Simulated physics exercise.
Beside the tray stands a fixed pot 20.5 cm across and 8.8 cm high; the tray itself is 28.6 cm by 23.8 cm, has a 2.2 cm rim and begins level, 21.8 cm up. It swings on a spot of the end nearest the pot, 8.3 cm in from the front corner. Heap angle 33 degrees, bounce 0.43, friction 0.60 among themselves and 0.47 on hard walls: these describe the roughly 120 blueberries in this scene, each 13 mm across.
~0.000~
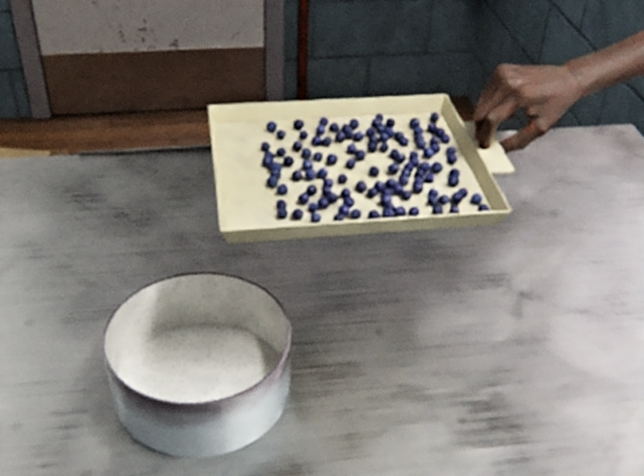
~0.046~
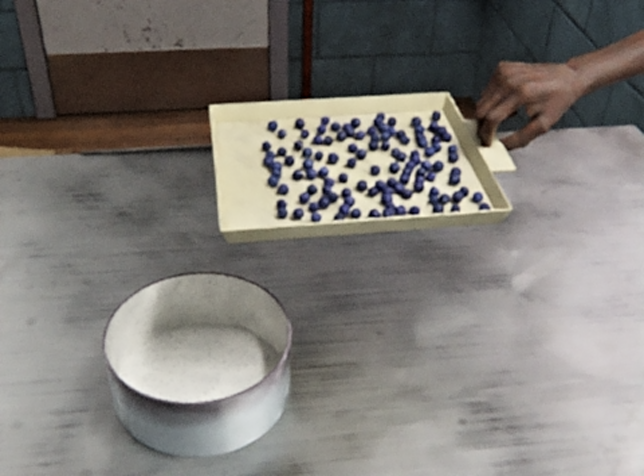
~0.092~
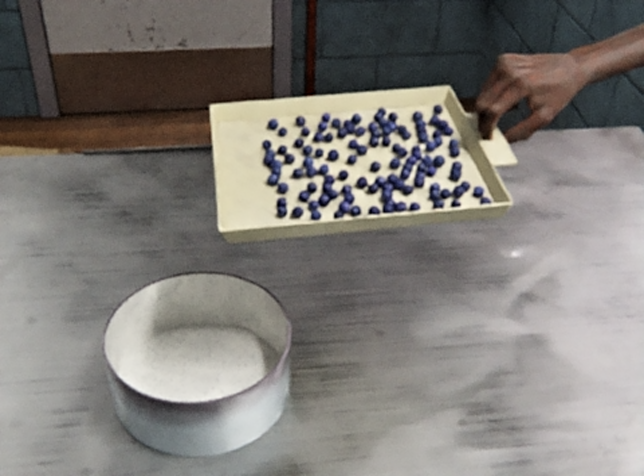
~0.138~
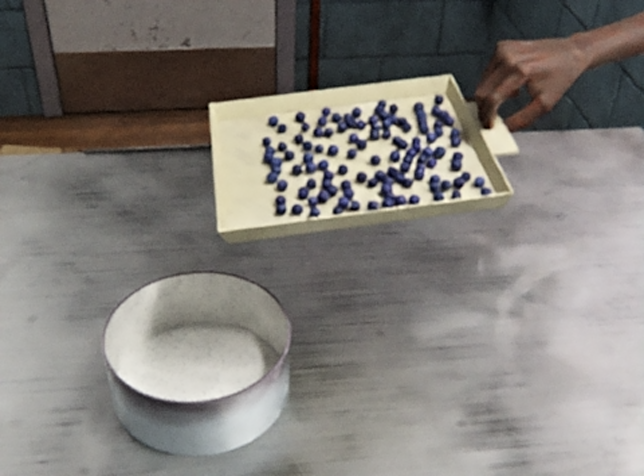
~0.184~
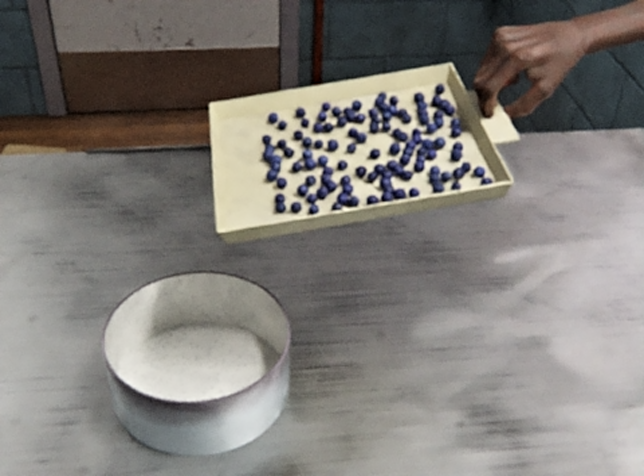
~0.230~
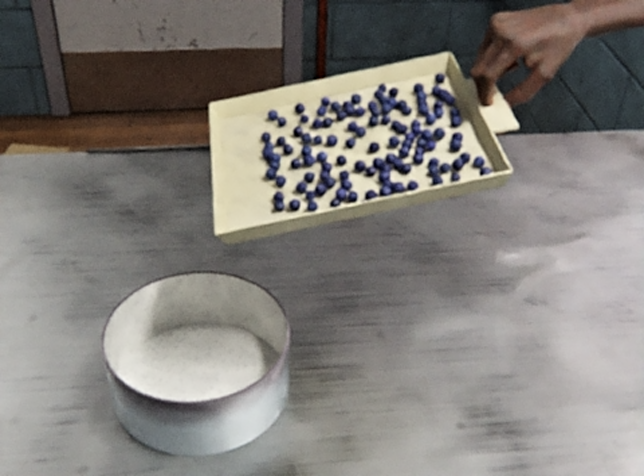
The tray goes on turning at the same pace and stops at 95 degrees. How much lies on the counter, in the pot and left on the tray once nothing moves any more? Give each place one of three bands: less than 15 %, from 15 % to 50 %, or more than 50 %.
Counter - from 15 % to 50 %; pot - more than 50 %; tray - less than 15 %.
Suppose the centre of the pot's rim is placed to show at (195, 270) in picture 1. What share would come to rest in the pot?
Roughly 70 per cent.
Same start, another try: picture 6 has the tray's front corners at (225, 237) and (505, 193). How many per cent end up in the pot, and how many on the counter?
You'd end with pot at 95 and counter at 5.
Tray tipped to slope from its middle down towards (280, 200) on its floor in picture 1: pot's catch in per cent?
Something like 100 in a hundred.
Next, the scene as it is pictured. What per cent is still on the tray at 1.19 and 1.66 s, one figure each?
Earlier moment 85, later moment 15.
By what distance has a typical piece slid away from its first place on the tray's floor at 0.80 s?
It has moved some 14 cm from its start.
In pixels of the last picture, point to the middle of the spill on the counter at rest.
Roughly at pixel (140, 307) in the last view.
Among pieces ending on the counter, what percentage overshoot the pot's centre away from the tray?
Roughly 100 percent of the spill.
Then, at 0.80 s, tilt 51 degrees; the tray holds 100 %, the pot 0 %.
After 1.19 s, tilt 77 degrees; the tray holds 85 %, the pot 10 %.
After 1.66 s, tilt 95 degrees; the tray holds 15 %, the pot 40 %.
At rest (2.6 s), counter 35 %, pot 65 %, tray 0 %.
